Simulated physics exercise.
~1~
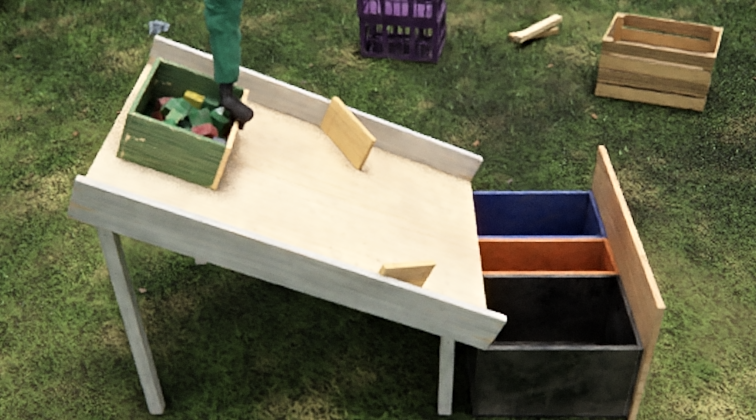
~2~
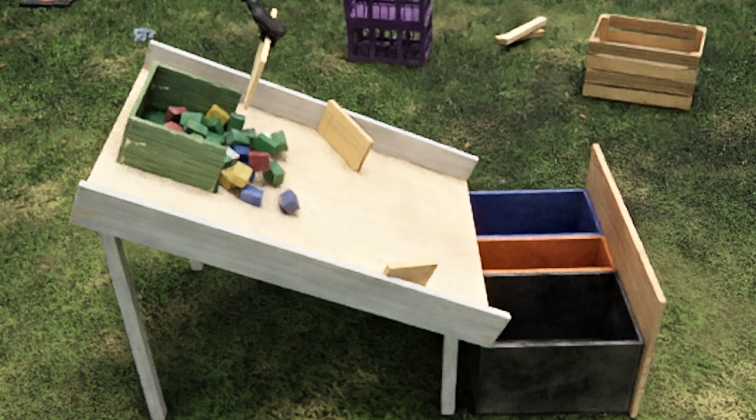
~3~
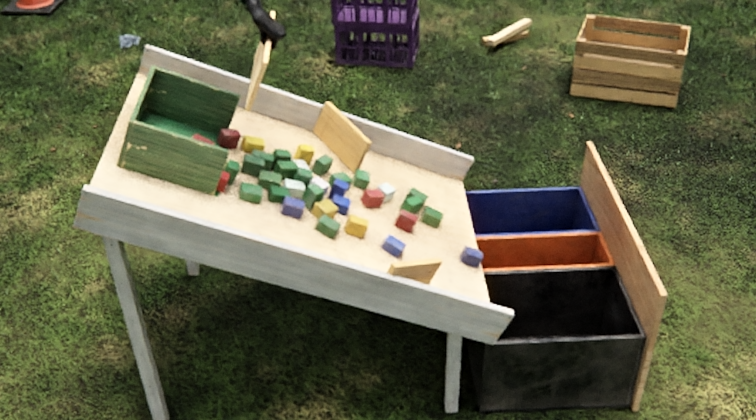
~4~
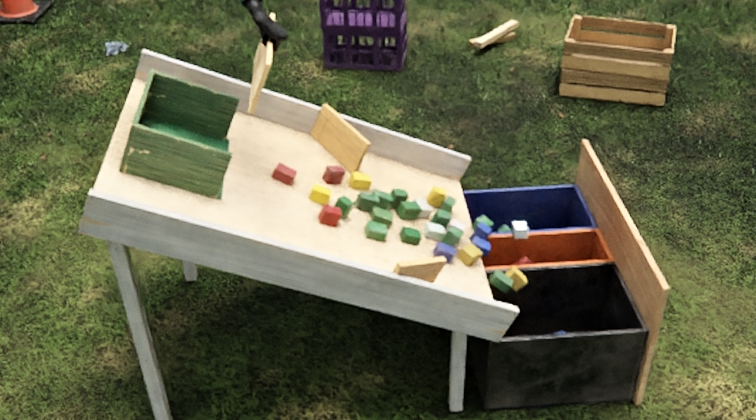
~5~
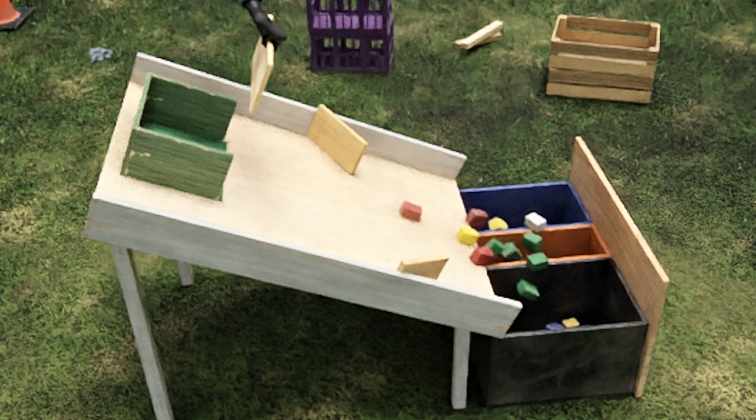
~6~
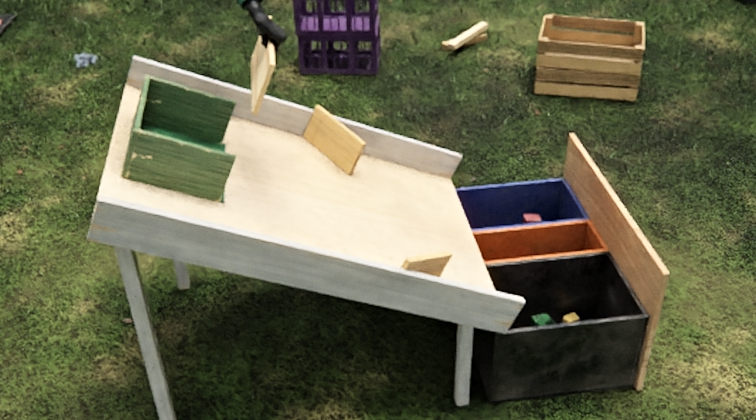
In the video, a black-gloved hand lifts a wooden gate from a green pen on a sloping table, and colourful toy bricks tumble rightward past two angled boards, dropping into blue, orange and black tubs until the pen and slope are empty.
